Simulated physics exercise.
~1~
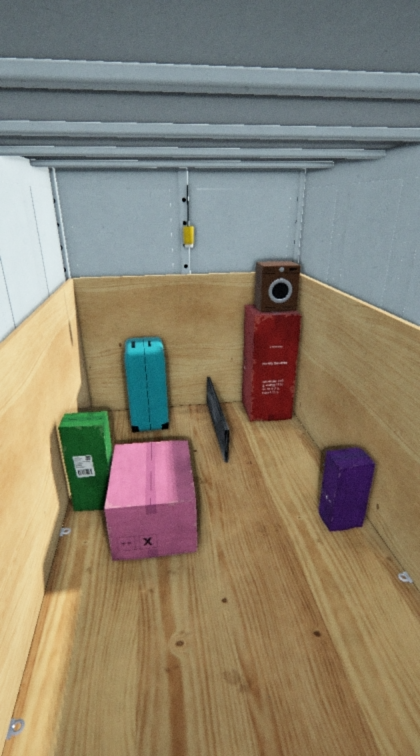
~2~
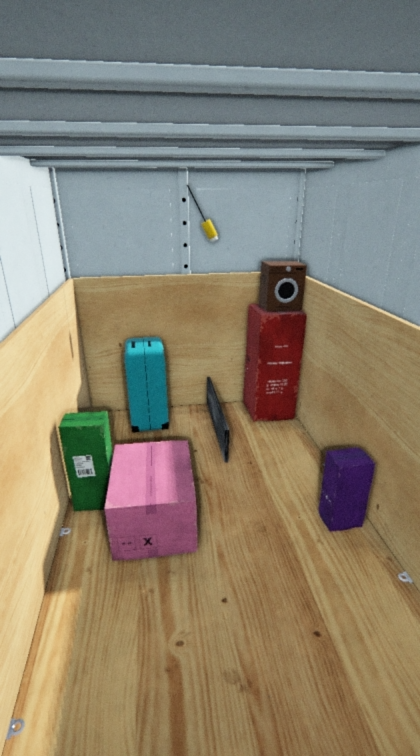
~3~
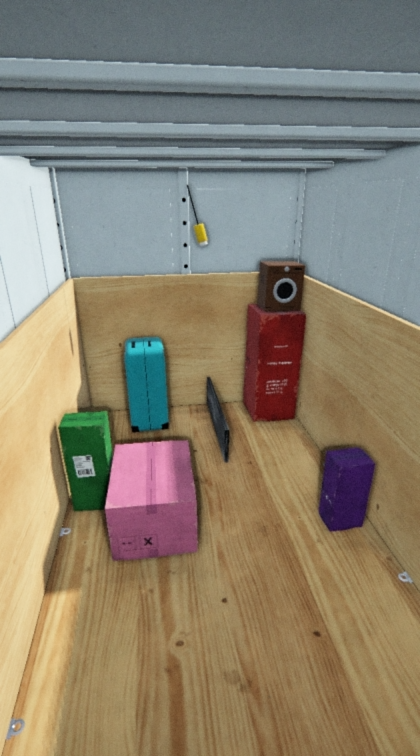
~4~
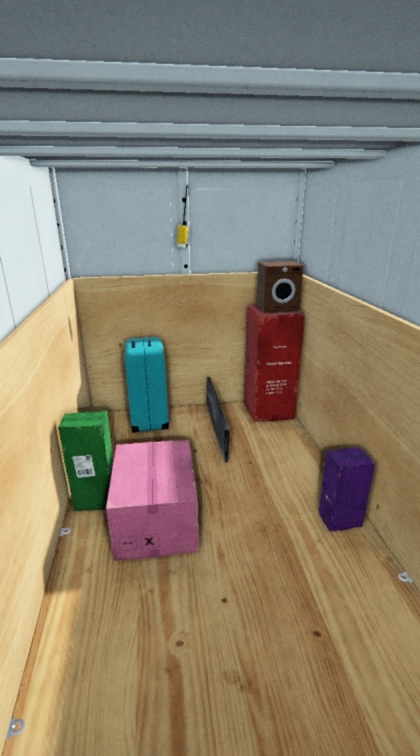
In the video, a yellow hanging lamp swings to the right and back above a wood-lined van load bay, while the pink, green and purple boxes, turquoise case, dark flat panel, and brown appliance atop a red box stay in place through the end.
